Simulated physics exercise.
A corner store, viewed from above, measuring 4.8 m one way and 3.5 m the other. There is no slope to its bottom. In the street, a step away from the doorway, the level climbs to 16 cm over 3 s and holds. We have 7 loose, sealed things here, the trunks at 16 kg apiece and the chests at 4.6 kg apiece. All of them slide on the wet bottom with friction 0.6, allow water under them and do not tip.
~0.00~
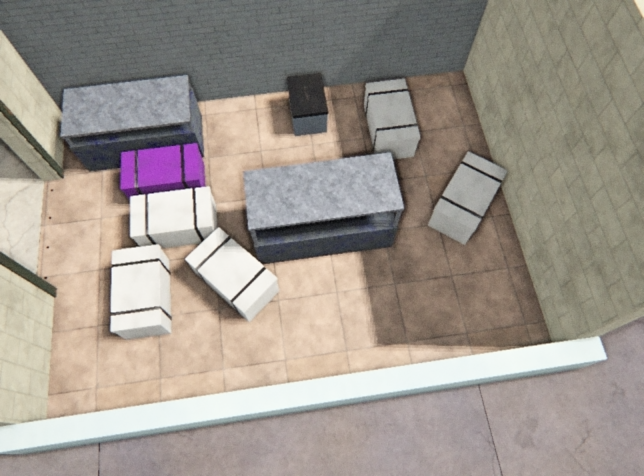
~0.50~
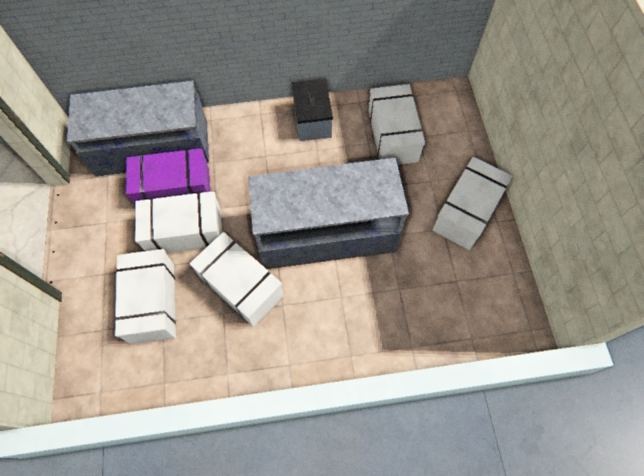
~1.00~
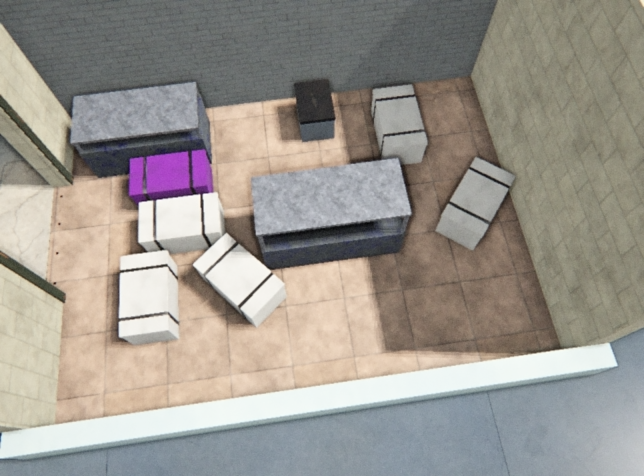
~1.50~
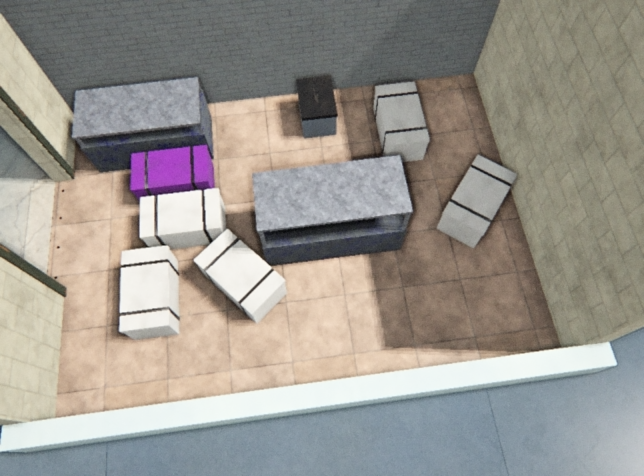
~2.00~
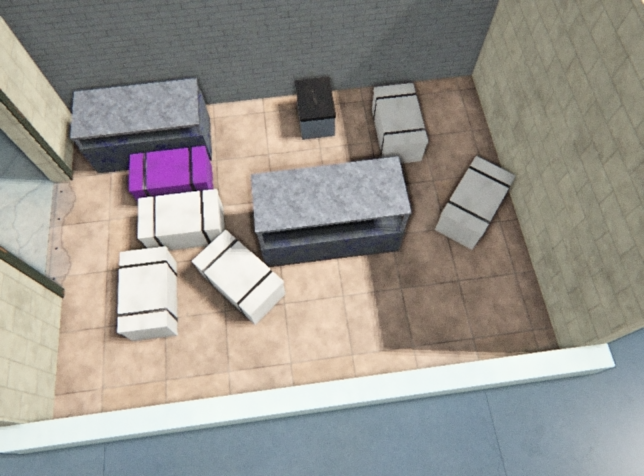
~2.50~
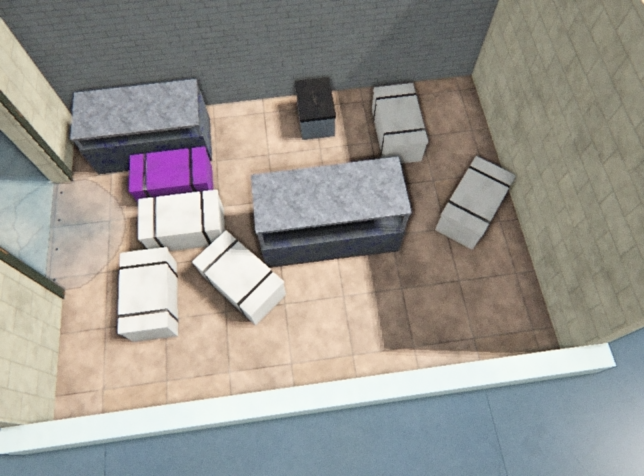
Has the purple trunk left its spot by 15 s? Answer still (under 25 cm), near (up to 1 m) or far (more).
Far.
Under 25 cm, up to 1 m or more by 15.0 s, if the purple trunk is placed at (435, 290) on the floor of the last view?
Result: It drifts only slightly.
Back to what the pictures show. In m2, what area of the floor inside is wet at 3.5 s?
The covered patch comes to about 2.0 m2.
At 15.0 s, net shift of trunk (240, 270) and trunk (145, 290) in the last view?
140 cm, 60 cm.
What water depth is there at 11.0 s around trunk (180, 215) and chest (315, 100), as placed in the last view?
Roughly 7 and 10 cm.
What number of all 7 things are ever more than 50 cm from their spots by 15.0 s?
The count comes to 7.
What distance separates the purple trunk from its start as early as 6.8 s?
Shift by then: About 140 cm.
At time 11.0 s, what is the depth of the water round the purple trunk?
Around 9 cm.
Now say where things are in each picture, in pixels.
The first picture shows the purple trunk at (160, 166), on the bottom; water covers 0.0 m2; 0 of 7 have shifted.
The second picture shows the purple trunk at (165, 171) rests on the ground; 0.0 m2 under water; 0 of 7 have shifted.
The third picture shows the purple trunk at (168, 172) rests on the ground; water covers 0.0 m2; 0 of 7 have shifted.
The fourth picture shows the purple trunk at (169, 167) rests on the ground; water covers 0.0 m2; 0 of 7 have shifted.
The fifth picture shows the purple trunk at (168, 168), on the bottom; water covers 0.0 m2; 0 of 7 have shifted.
The sixth picture shows the purple trunk at (168, 169) rests on the ground; 0.6 m2 under water; 0 of 7 have shifted.
After 3.5 s the purple trunk is near (171, 164), 0.1 m from its start, aground; 0 afloat.
After 6.8 s the purple trunk is near (286, 121), 1.4 m from its start, aground; 2 afloat.
After 11.0 s the purple trunk is near (414, 114), 2.7 m from its start, afloat; 6 afloat.
After 15.0 s the purple trunk is near (437, 245), 2.9 m from its start, afloat; 7 afloat.
